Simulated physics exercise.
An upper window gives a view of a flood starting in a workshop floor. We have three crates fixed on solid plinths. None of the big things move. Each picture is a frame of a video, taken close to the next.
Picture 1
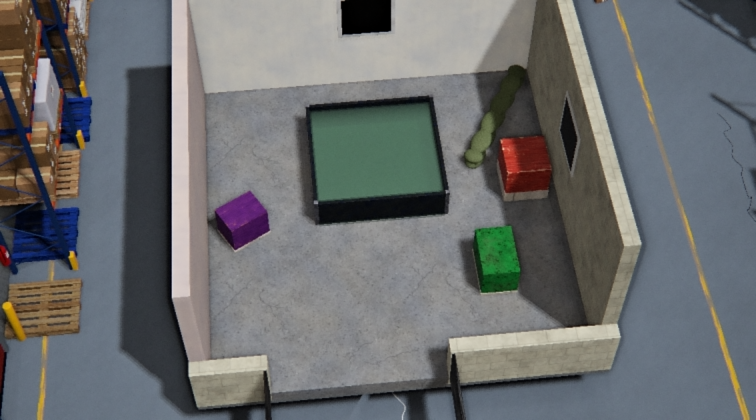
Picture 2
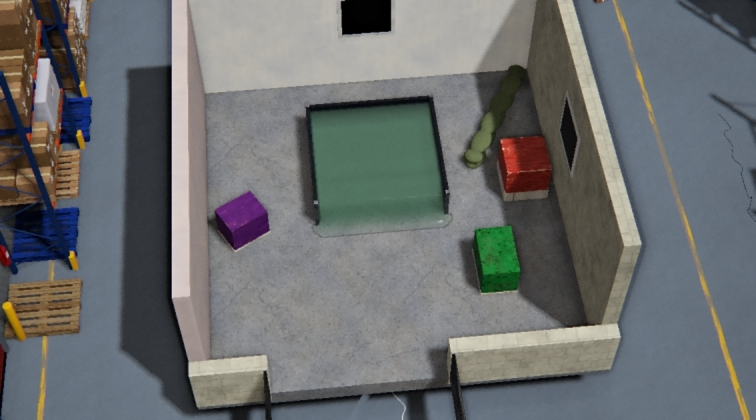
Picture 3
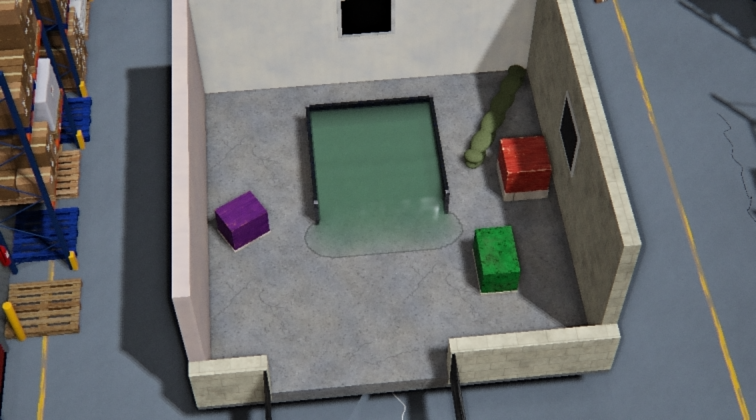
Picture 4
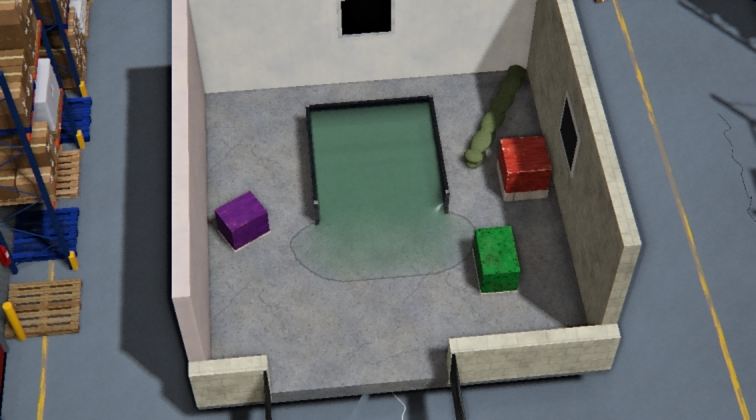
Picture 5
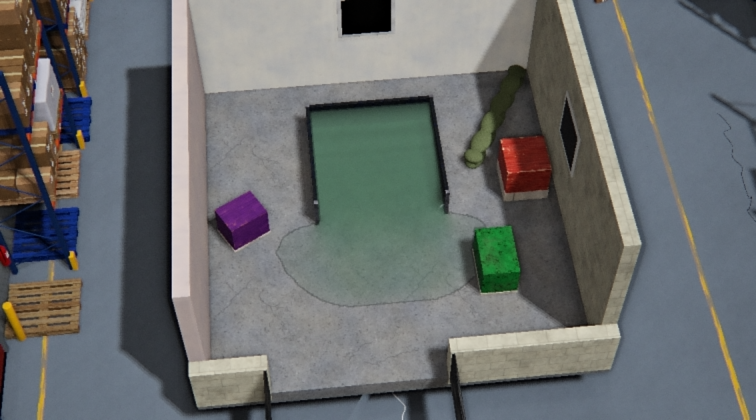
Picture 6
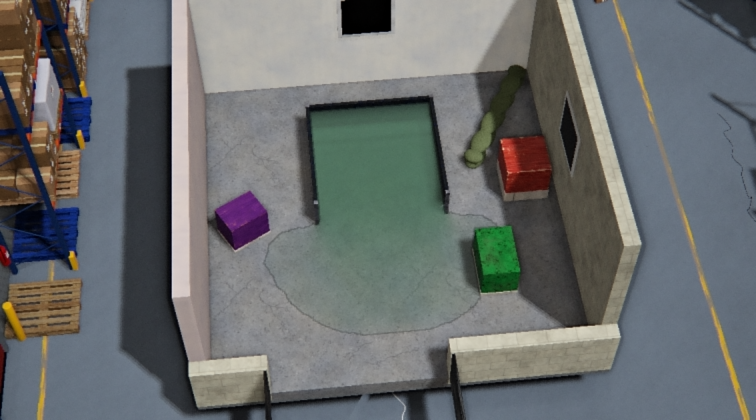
A dark-rimmed tank of green water stands inside a roofless, pale-walled room on a workshop floor, seen from high above by a camera that stays still. A purple box sits to its left, red and green boxes and a lumpy olive shape to its right, with shelving beyond the left wall. The tank's near side disappears and water pours out, spreading forward in a widening rounded sheet that reaches around the green box.
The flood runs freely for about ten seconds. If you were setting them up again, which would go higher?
In the end I expect the green crate to get touched. I expect the red crate to never get touched. I expect the purple crate to get touched.
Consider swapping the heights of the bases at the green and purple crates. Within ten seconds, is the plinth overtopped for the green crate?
Well, after the swap green crate gets reached.
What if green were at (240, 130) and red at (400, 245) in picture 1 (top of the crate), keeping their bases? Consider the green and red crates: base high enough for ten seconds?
Result - green crate is missed, red crate is overtopped.
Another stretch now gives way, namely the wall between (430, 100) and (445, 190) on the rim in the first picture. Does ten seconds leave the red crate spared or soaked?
The red crate is reached.
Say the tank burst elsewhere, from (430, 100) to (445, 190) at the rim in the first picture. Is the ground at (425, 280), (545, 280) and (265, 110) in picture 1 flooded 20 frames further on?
So it's liquid at the first, liquid at the second and liquid at the third.
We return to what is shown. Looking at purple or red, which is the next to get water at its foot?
It's the one in purple.
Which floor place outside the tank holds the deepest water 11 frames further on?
Near (469, 350).
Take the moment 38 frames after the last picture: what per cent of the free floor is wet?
About 65 %.
A moment on, water covers 35 % of the floor; the green crate water round its plinth, the red crate not reached, the purple crate water round its plinth.
Next, water covers 45 % of the floor; the green crate water round its plinth, the red crate not reached, the purple crate water round its plinth.
Then, water covers 50 % of the floor; the green crate water round its plinth, the red crate water round its plinth, the purple crate water round its plinth.
Later, water covers 65 % of the floor; the green crate water round its plinth, the red crate water round its plinth, the purple crate water round its plinth.
In the end, water covers 75 % of the floor; the green crate was topped, the red crate stayed above the water, the purple crate was topped.
